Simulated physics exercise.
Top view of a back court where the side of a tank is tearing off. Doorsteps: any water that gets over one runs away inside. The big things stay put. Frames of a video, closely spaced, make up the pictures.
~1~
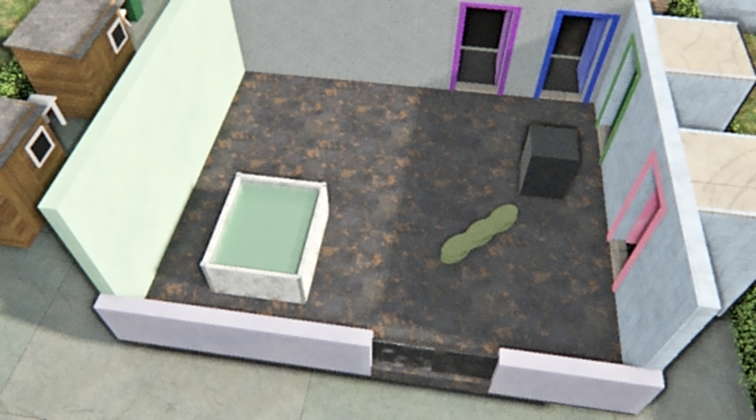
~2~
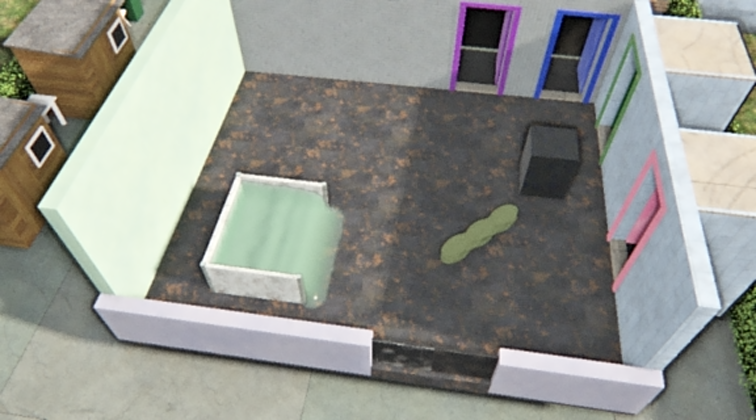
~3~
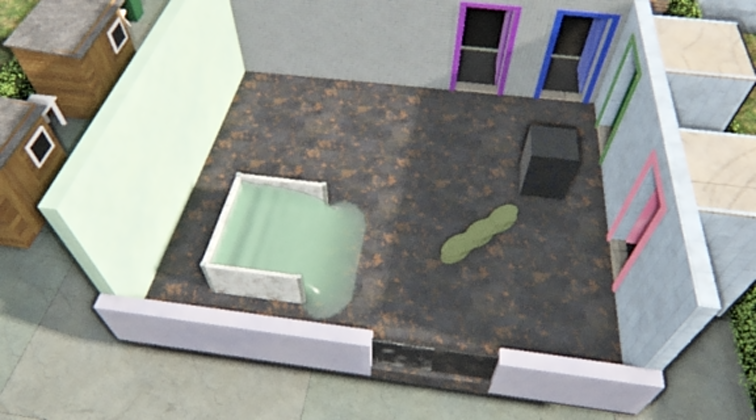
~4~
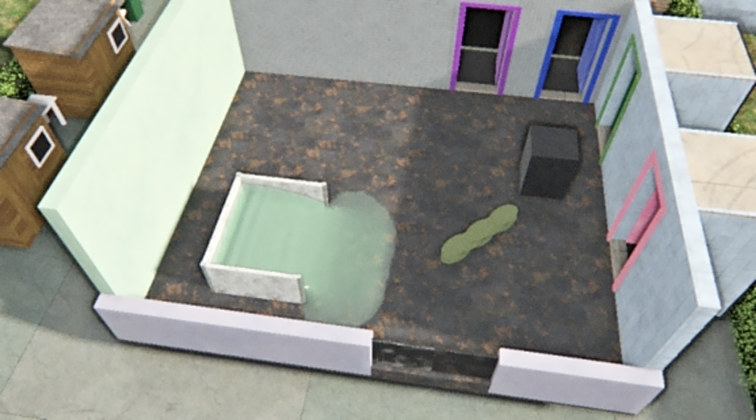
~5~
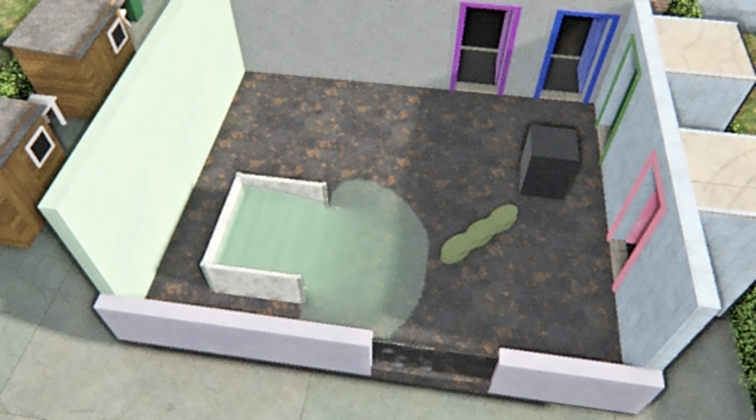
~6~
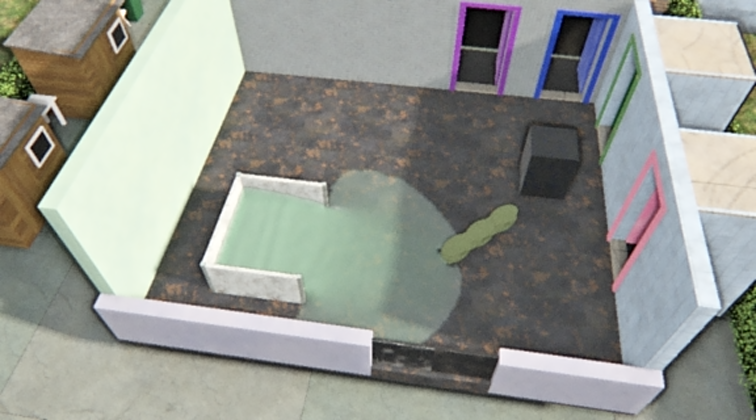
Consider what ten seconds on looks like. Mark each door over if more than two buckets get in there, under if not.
Purple door - over; green door - under; blue door - over; pink door - under.
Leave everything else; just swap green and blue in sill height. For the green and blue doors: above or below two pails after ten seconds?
Well, the green one tops the limit and the blue one remains within the limit.
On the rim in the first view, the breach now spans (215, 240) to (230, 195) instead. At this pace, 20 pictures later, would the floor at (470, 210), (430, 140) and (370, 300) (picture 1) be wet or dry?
One by one: Unsoaked; unsoaked; waterlogged.
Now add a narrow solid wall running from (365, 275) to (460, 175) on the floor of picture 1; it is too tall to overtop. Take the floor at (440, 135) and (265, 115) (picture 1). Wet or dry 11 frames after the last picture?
As listed: Covered, clear.
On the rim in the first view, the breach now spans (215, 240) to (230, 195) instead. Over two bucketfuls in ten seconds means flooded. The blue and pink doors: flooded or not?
The blue door falls short, the pink door falls short.
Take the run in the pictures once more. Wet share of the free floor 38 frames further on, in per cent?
My best guess is some 65 %.
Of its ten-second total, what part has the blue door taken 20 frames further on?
Close to 10 percent.
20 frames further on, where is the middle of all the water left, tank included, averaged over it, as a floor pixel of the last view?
(470, 254).
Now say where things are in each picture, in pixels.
In the first frame, still water in the open tank at (268, 226).
In the second frame, water pours out at (313, 247) and has run to (331, 209).
In the third frame, the front is at (354, 209), out from the gap at (313, 248).
In the fourth frame, the front is at (347, 328), out from the gap at (314, 249).
In the fifth frame, the front is at (421, 230), out from the gap at (314, 249).
In the sixth frame, water pours out at (314, 249) and has run to (454, 291).
A moment on, water covers 30 % of the floor; the purple door not reached, the green door not reached, the blue door not reached, the pink door not reached.
Next, water covers 40 % of the floor; the purple door not reached, the green door not reached, the blue door not reached, the pink door wet at the sill, nothing in.
Then, water covers 50 % of the floor; the purple door under two buckets in, the green door not reached, the blue door under two buckets in, the pink door wet at the sill, nothing in.
Later, water covers 65 % of the floor; the purple door over two buckets in, the green door under two buckets in, the blue door over two buckets in, the pink door under two buckets in.
In the end, water covers 95 % of the floor; the purple door over two buckets in, the green door under two buckets in, the blue door over two buckets in, the pink door under two buckets in.
